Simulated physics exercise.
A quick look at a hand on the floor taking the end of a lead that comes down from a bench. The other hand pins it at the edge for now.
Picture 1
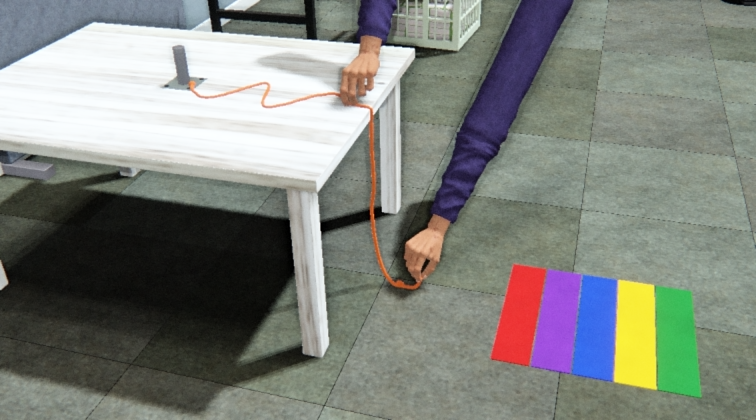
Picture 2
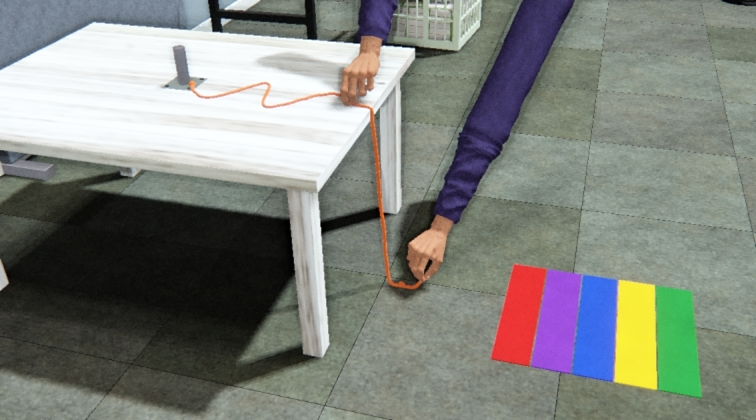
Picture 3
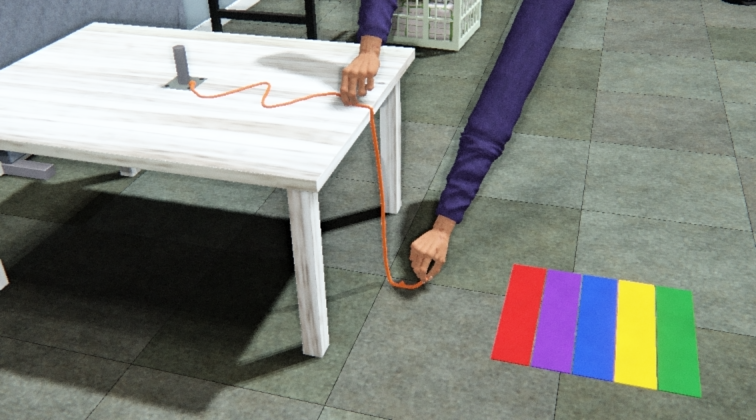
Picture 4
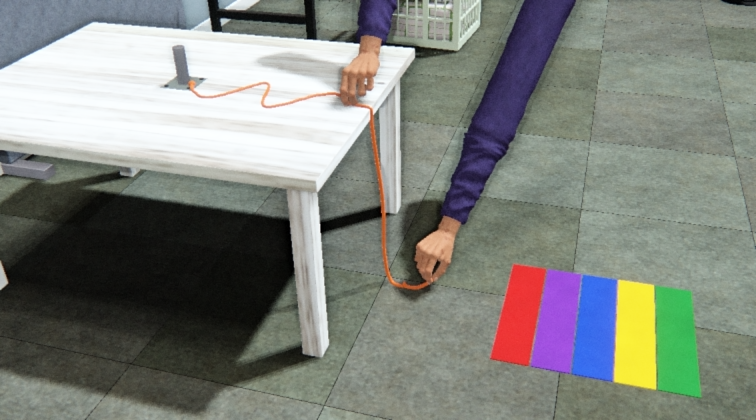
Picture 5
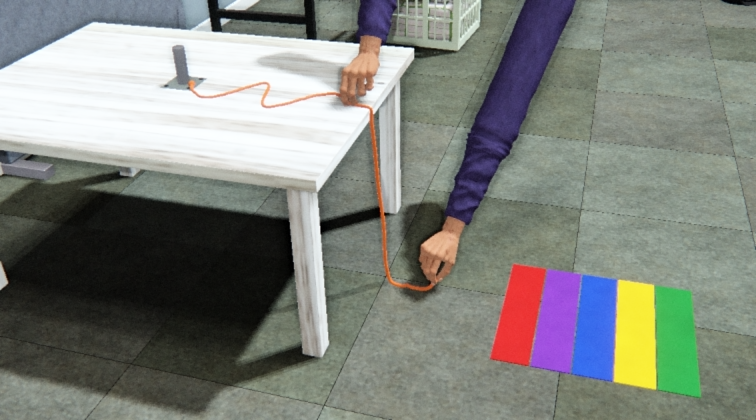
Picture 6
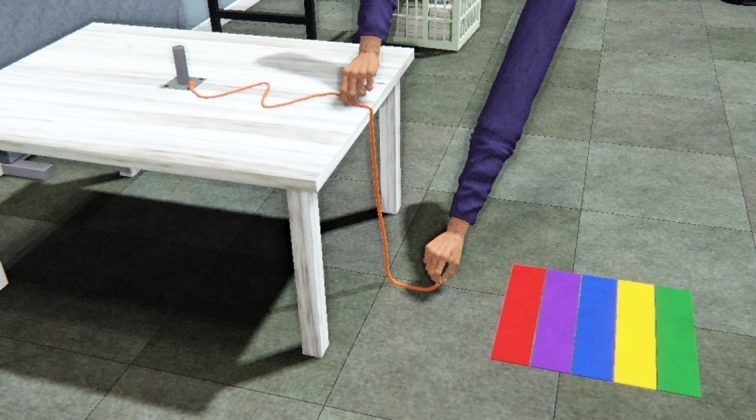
On a grey tiled floor beside a white table, one hand holds the end of an orange cord hanging over the table's edge, where another hand pins it. The lower hand slides the end slightly right, towards the coloured strips, while the upper hand stays still.
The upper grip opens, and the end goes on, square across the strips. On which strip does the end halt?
The end stops over the green strip.
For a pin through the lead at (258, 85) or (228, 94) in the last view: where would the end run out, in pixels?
The places are (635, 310) and (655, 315).
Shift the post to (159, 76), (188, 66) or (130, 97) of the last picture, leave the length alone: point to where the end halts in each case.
About (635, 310), (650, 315) and (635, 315).
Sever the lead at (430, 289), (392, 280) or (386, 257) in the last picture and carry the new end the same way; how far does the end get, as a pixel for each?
About (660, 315), (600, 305) and (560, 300).
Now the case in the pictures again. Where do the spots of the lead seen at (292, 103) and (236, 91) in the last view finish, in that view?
Near (377, 108) and (261, 91).
A little later, end near (606, 308); over blue.
Next, end near (652, 315); over yellow.
When it is tight, end near (681, 320); over green. It gets as far as the green strip.
